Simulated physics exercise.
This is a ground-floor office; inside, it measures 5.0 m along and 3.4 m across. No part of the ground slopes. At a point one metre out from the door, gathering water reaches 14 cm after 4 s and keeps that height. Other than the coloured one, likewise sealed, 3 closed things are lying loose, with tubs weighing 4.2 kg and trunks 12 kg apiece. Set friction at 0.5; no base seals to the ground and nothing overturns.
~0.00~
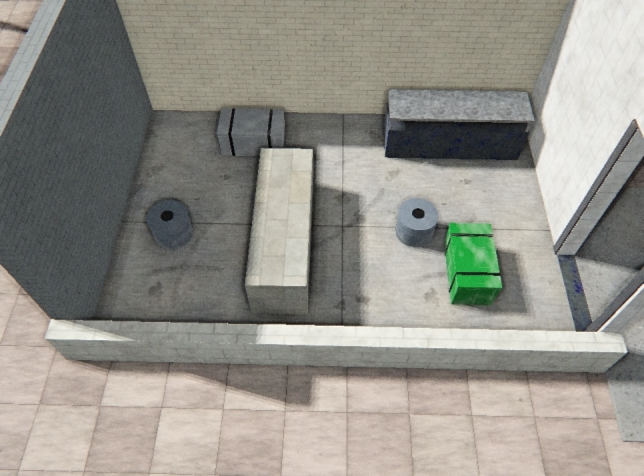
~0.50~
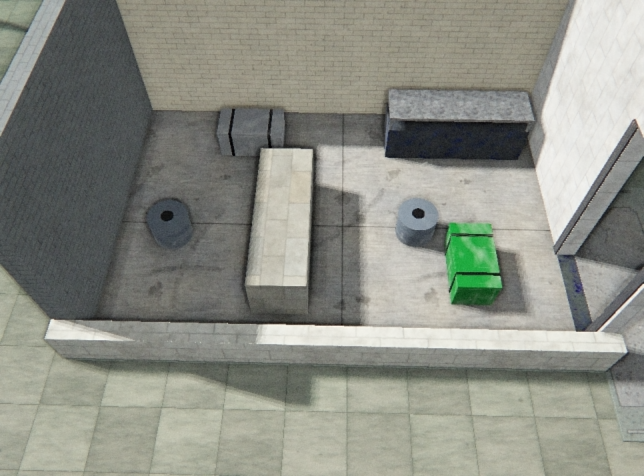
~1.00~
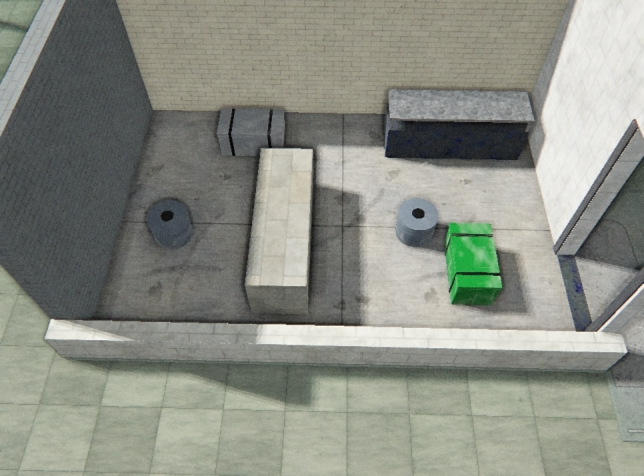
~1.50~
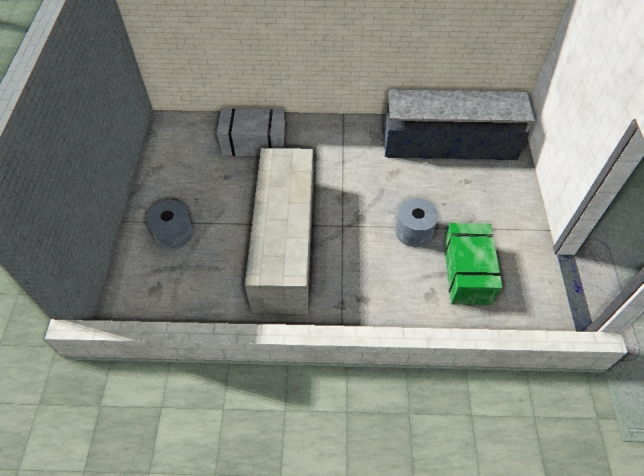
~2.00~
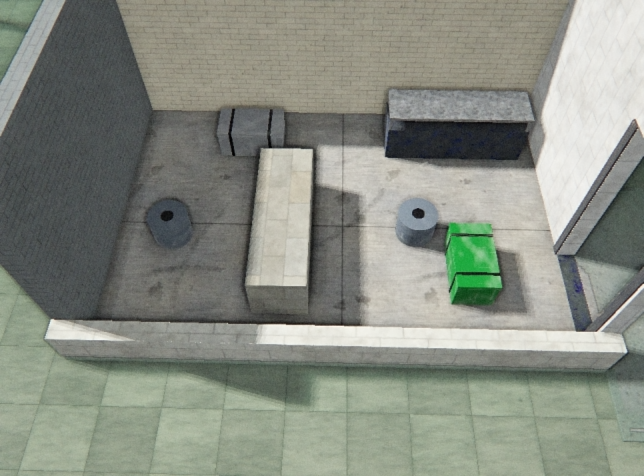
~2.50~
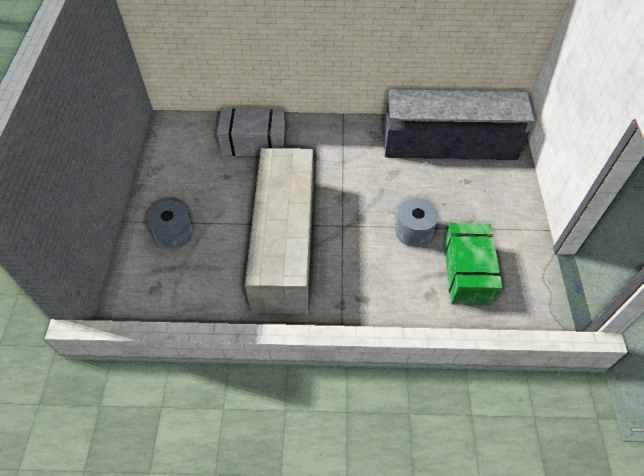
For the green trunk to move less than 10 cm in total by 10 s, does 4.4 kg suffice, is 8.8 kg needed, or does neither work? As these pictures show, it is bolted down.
No choice passes.
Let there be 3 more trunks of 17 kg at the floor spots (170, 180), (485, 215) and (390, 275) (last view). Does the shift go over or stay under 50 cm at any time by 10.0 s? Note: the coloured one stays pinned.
Listed in turn, they go beneath the bar, over the bar, beneath the bar.
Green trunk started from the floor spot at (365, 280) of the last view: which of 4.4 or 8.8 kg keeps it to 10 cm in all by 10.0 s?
Here both come up short.
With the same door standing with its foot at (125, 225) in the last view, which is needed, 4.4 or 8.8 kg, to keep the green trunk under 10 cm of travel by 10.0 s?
There even the lighter works.
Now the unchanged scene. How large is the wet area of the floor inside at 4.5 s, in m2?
At that time the wet patch spans about 3.0 m2.
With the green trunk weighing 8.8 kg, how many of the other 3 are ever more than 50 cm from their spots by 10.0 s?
1 of them.
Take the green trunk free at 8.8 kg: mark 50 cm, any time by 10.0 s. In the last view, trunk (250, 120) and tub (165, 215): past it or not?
So that's not as far for the first and not as far for the second.
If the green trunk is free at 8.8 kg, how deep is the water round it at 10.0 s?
About 6 cm.
After 3.5 s the green trunk would be 3 cm from its start with 4.4 kg and 0 cm from its start with 8.8 kg; 1 cm of water round it then.
After 4.5 s the green trunk would be 37 cm from its start with 4.4 kg and 27 cm from its start with 8.8 kg; 3 cm of water round it then.
After 7.0 s the green trunk would be 146 cm from its start with 4.4 kg and 144 cm from its start with 8.8 kg; 6 cm of water round it then.
After 10.0 s the green trunk would be 249 cm from its start with 4.4 kg and 234 cm from its start with 8.8 kg; 6 cm of water round it then.
